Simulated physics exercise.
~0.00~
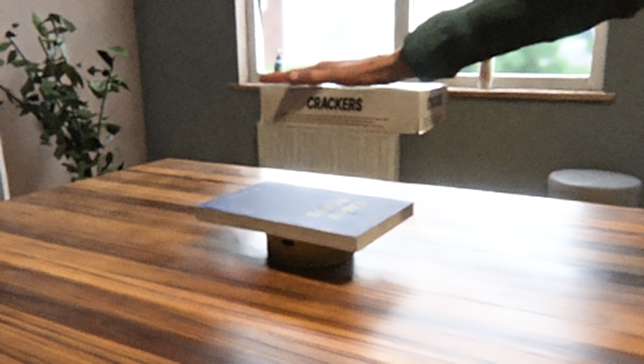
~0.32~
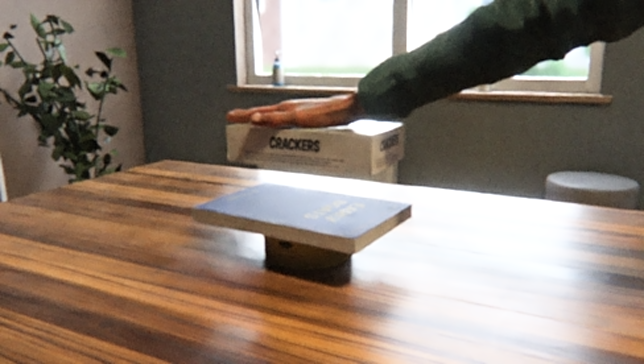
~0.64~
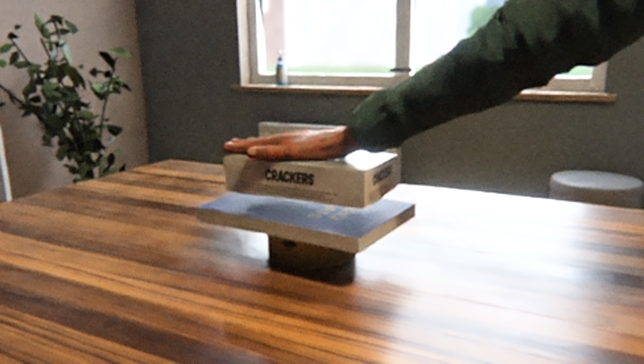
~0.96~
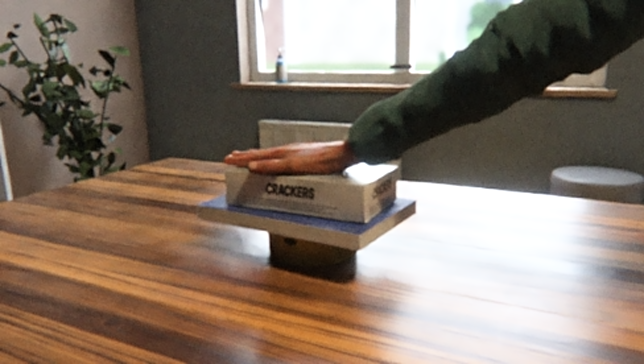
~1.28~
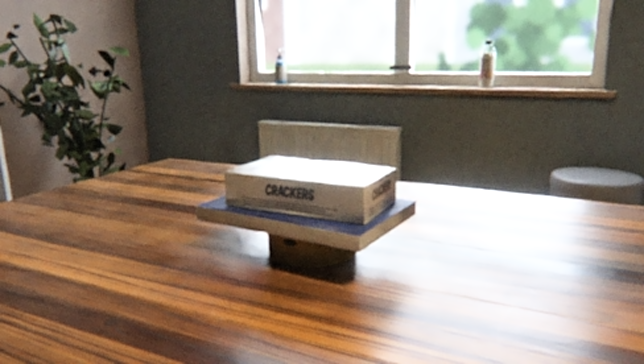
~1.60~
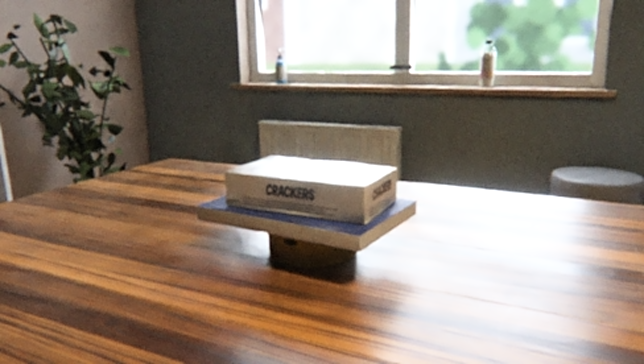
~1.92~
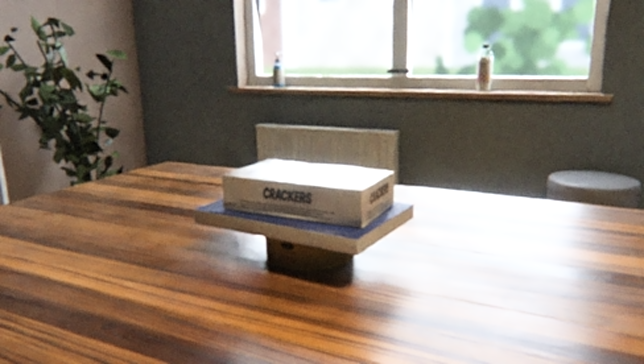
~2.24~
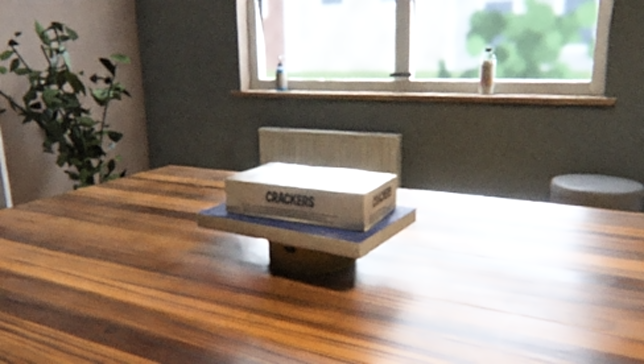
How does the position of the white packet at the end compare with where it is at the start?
At the start it is in the air under the hand, above and a little to the right of where it finishes. At the end it is lower and further left, resting on top of the blue book.
